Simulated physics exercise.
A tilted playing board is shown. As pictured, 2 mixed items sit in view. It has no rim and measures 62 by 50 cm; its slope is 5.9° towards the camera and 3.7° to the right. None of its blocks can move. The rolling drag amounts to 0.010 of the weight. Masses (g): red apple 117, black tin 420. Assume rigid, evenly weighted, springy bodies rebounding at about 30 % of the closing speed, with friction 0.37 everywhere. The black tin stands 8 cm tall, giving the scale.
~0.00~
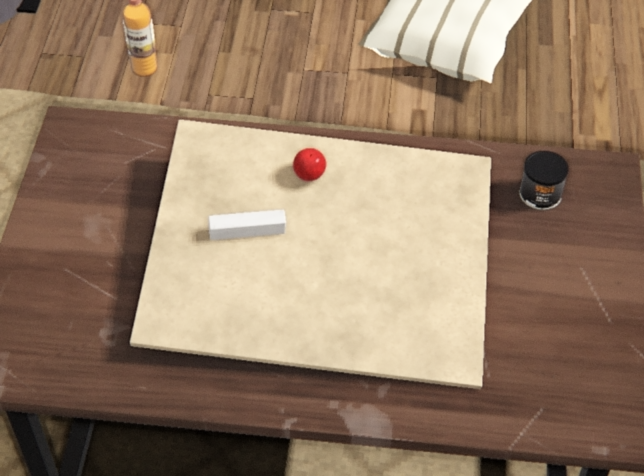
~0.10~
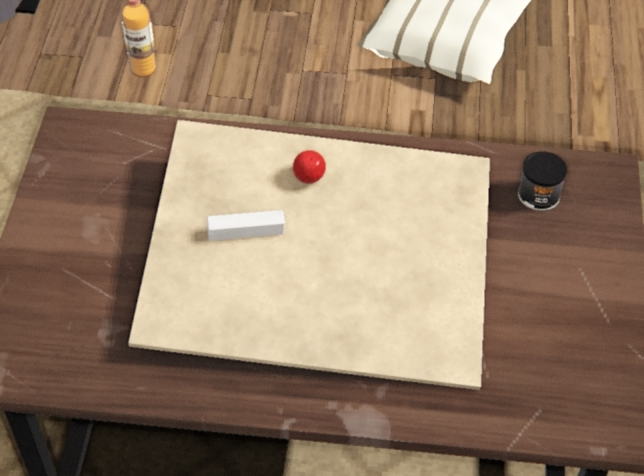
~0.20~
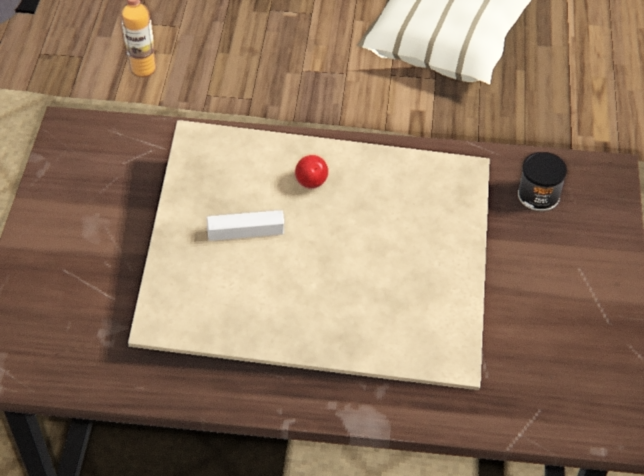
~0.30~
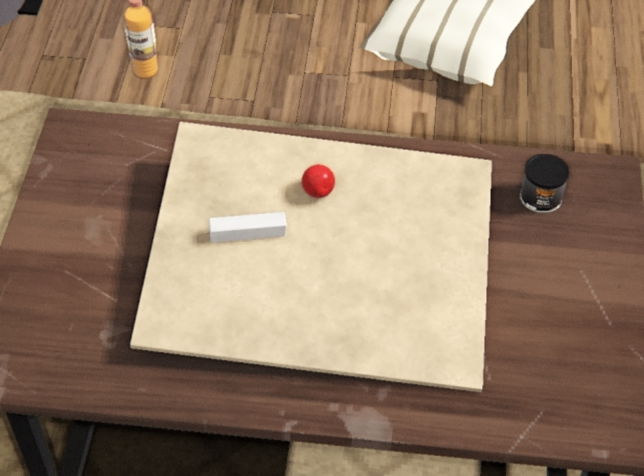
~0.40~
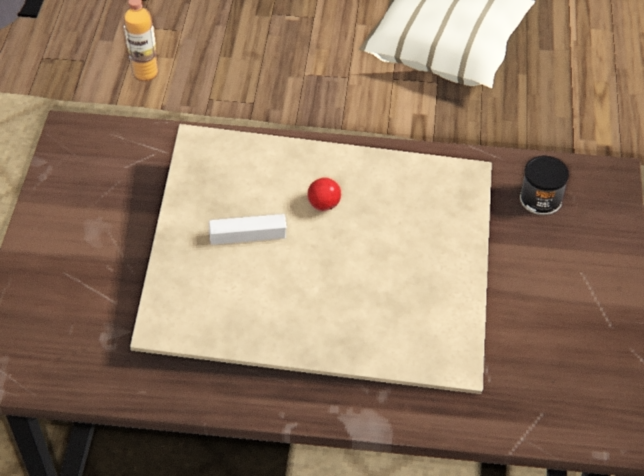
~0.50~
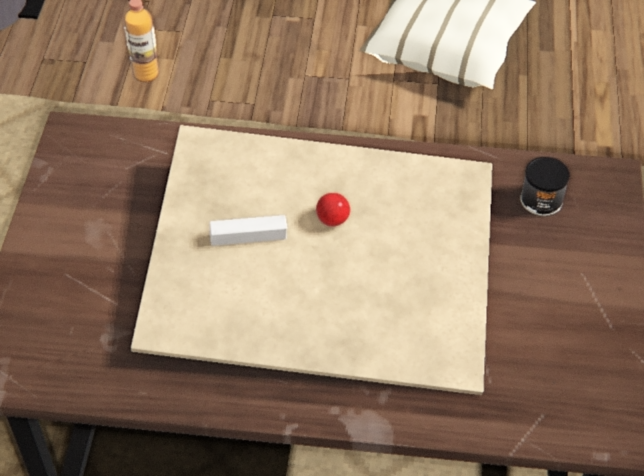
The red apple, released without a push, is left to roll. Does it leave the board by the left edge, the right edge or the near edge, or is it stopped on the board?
It goes off the near edge.
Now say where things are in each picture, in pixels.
In the first picture, 40 cm of board to the near edge; red apple (309, 164); black tin (543, 181).
In the second picture, 40 cm of board to the near edge; red apple (309, 167); black tin (542, 181).
In the third picture, 39 cm of board to the near edge; red apple (312, 172); black tin (542, 182).
In the fourth picture, 37 cm of board to the near edge; red apple (318, 181); black tin (544, 184).
In the fifth picture, 35 cm of board to the near edge; red apple (324, 194); black tin (544, 185).
In the sixth picture, 32 cm of board to the near edge; red apple (333, 209); black tin (545, 186).
Around 0.90 s, 14 cm of board to the near edge; red apple near (387, 303).
Around 1.30 s, it has gone over the near edge; red apple near (477, 463).
Finally (1.5 s), it has gone over the near edge; black tin still in place (within 8 cm).
